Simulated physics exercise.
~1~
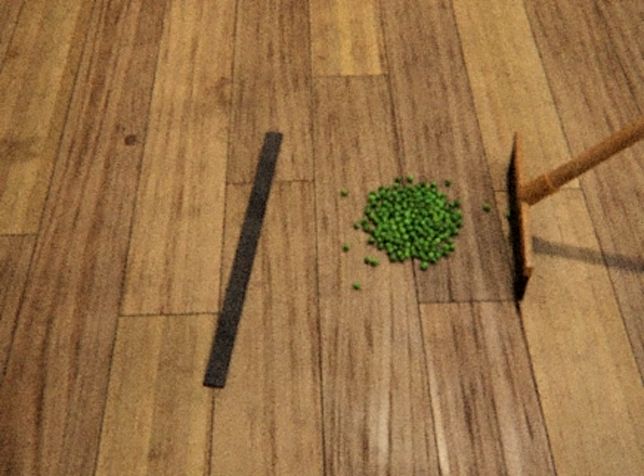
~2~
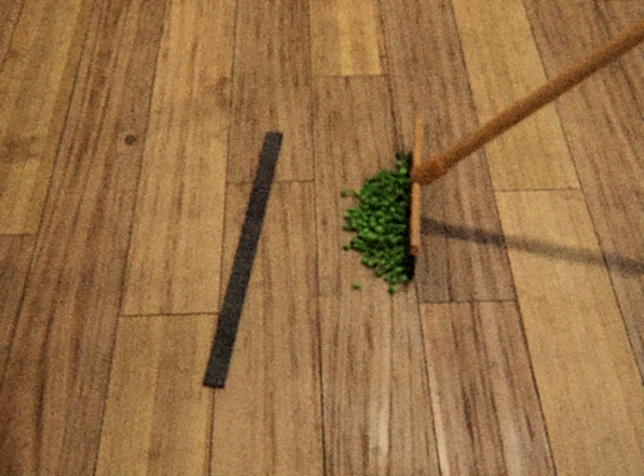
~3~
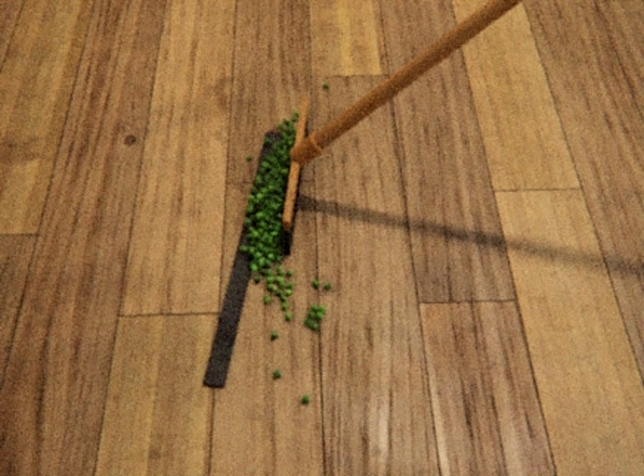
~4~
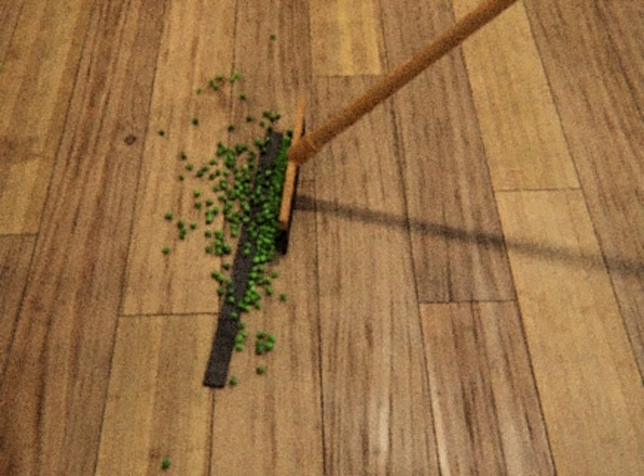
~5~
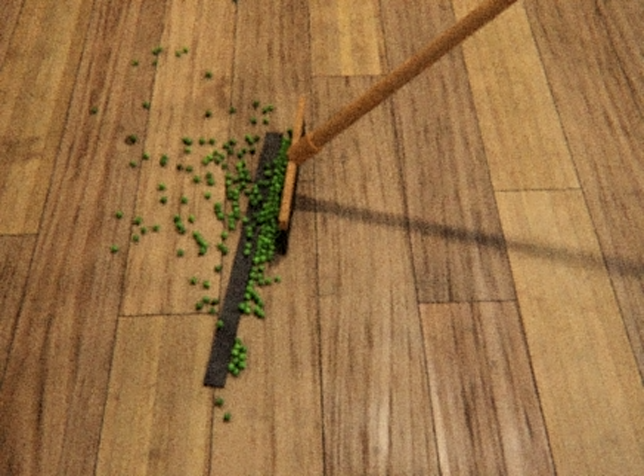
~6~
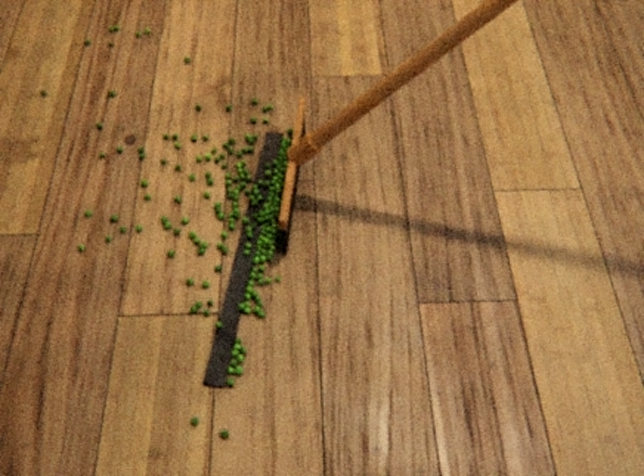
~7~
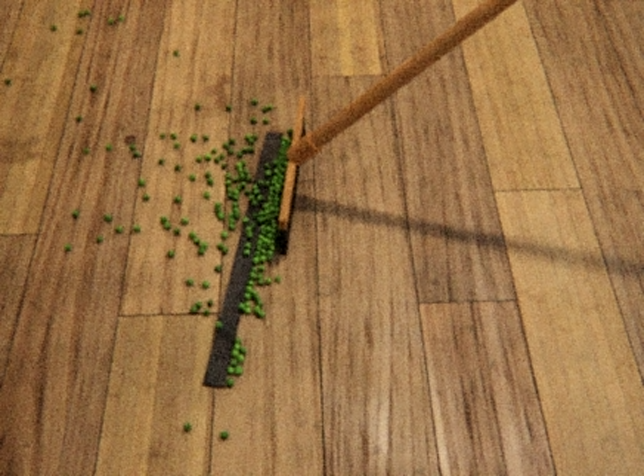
We see a squeegee on a long wooden handle push a pile of small green peas leftward across a plank floor to a dark strip, where it stops. Many peas scatter beyond the strip to the left, while others remain clustered along it beside the still blade.
